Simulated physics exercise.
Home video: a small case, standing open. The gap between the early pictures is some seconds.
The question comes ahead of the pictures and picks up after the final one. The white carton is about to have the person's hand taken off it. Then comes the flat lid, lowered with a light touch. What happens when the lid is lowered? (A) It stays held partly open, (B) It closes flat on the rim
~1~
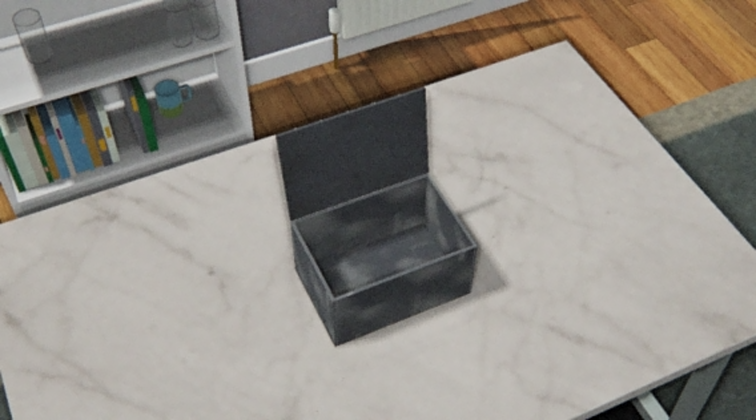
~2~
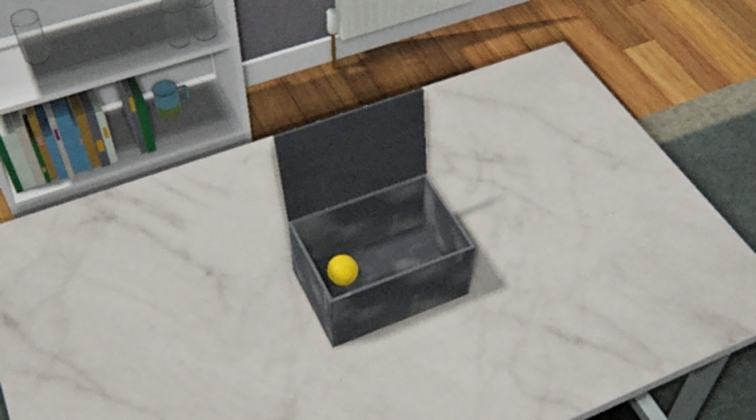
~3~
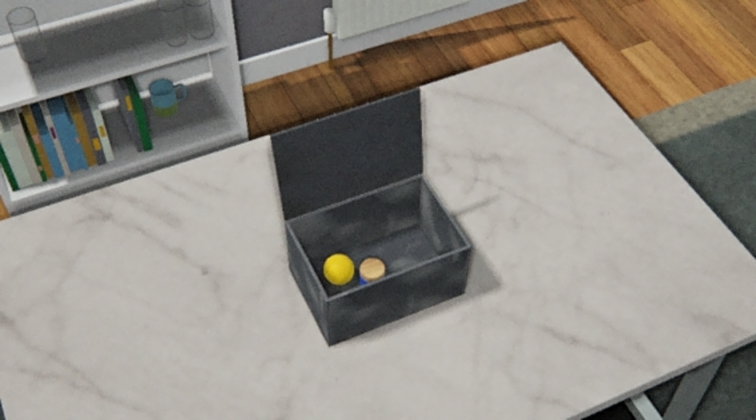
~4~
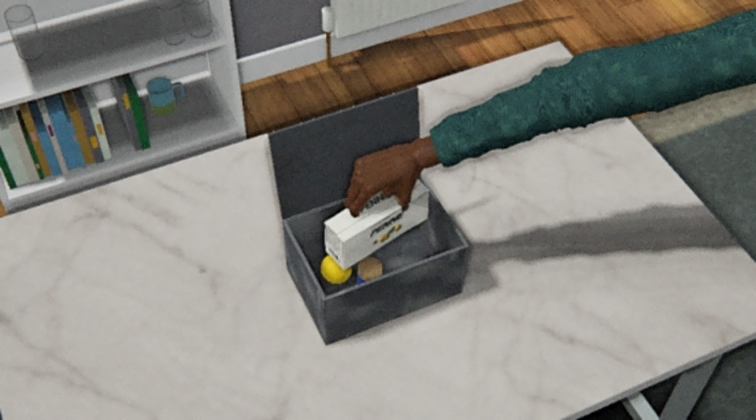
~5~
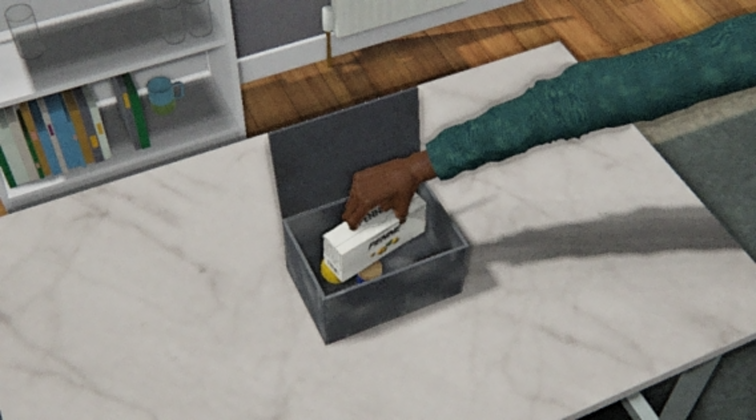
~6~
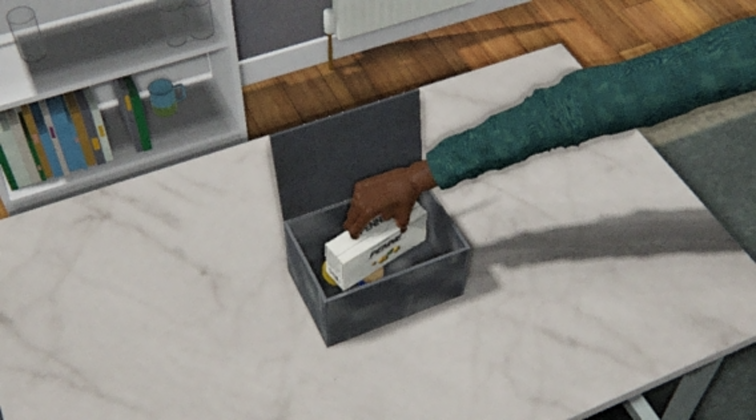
(B) It closes flat on the rim.
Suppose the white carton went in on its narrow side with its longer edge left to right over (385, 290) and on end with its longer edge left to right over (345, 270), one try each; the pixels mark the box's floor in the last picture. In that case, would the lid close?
On the first try the lid goes all the way down, and on the second it goes all the way down.
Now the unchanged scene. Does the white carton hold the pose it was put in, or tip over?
Result: The white carton leans over.
Then, 0.50 s after the last picture, white carton on its side near (367, 234).
Then, 1.30 s after the last picture, lid 77° above the rim; white carton on its side near (366, 253).
Then, 1.80 s after the last picture, lid 46° above the rim; white carton on its side near (365, 253).
Then, 2.20 s after the last picture, lid 15° above the rim; white carton on its side near (365, 253).
At rest, lid shut; tipped over in the box, white carton; the other 2 in place. Seen from the same camera at the end, white carton near (364, 253).
